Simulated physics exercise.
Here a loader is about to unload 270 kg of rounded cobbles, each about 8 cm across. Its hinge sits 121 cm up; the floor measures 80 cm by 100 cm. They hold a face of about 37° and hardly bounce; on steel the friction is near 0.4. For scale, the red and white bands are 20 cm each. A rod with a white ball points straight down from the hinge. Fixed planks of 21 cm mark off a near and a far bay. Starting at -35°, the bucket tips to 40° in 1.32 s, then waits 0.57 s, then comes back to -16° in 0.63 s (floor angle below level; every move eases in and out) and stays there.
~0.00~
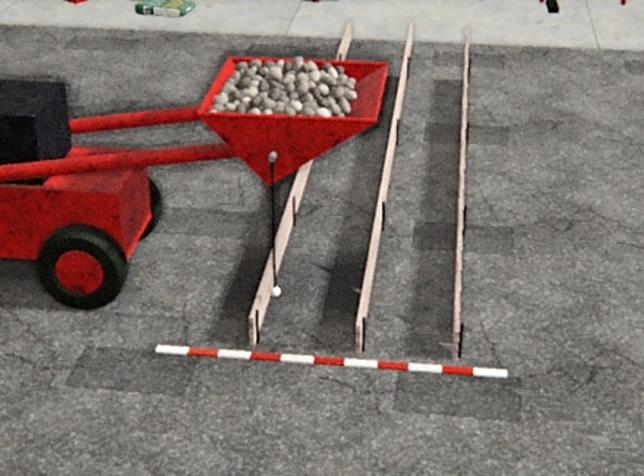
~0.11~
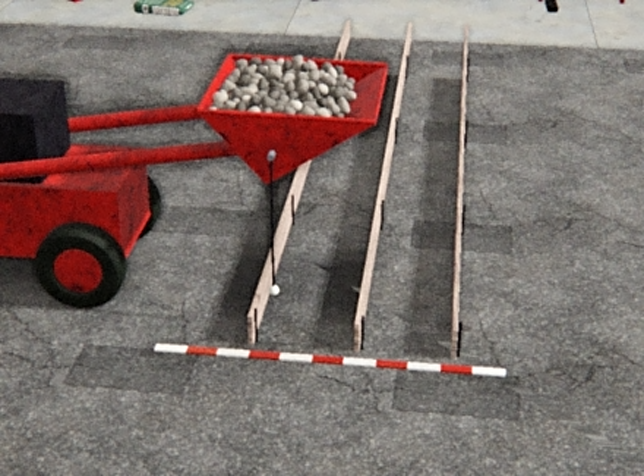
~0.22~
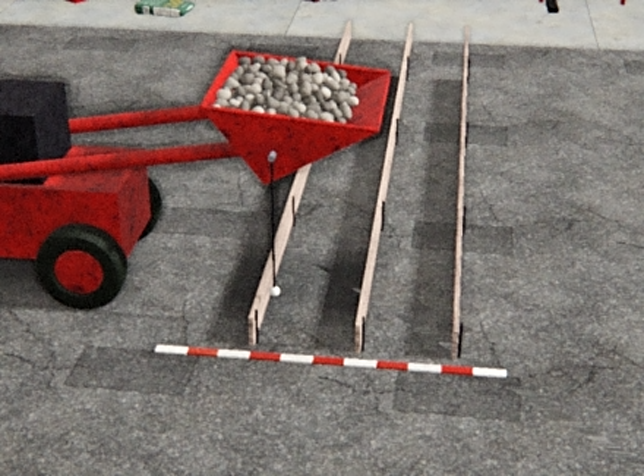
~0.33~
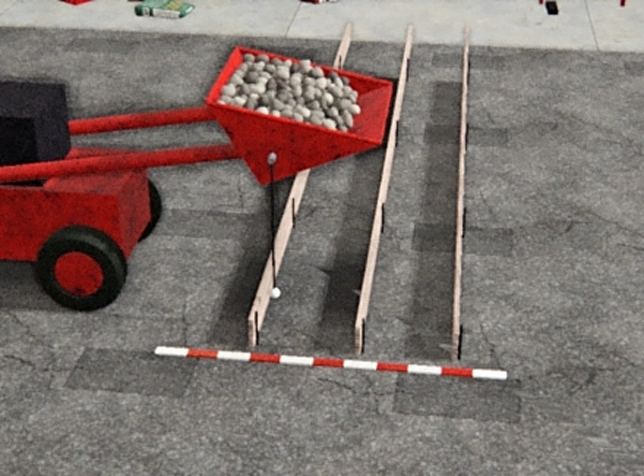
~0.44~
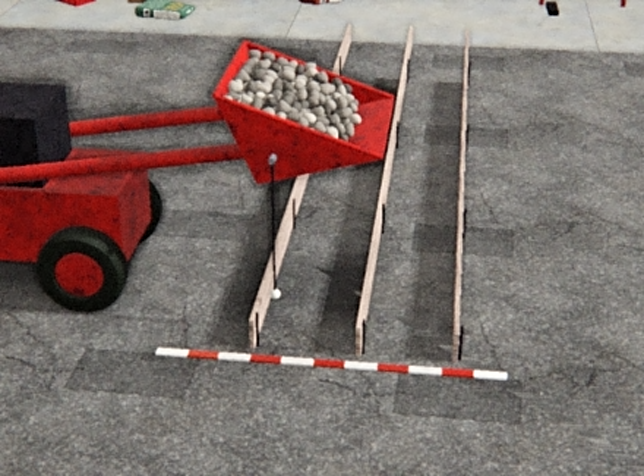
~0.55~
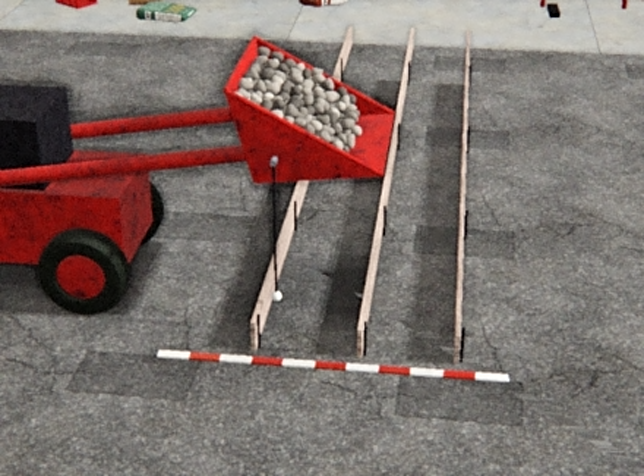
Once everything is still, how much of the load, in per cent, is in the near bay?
Roughly 0 per cent ends in the near bay.
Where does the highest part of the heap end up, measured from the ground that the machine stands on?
About 32 cm above it.
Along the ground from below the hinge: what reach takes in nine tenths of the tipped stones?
About 110 cm.
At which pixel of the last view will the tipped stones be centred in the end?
Near (417, 285).
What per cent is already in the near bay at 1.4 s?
About 15 per cent by then.
After 1.0 s the floor is at 28°; 99 % in the bucket; the foremost stones are at (373, 180).
After 1.4 s the floor is at 40°; 39 % in the bucket, 13 % in the near bay, 48 % in the far bay; the foremost stones are at (437, 290).
After 3.0 s the floor is at -16°; 0 % in the bucket, 1 % in the near bay, 98 % in the far bay, 1 % past the last board; the foremost stones are at (486, 282).
After 5.4 s the floor is at -16°; 0 % in the bucket, 1 % in the near bay, 98 % in the far bay, 1 % past the last board; the foremost stones are at (486, 282).
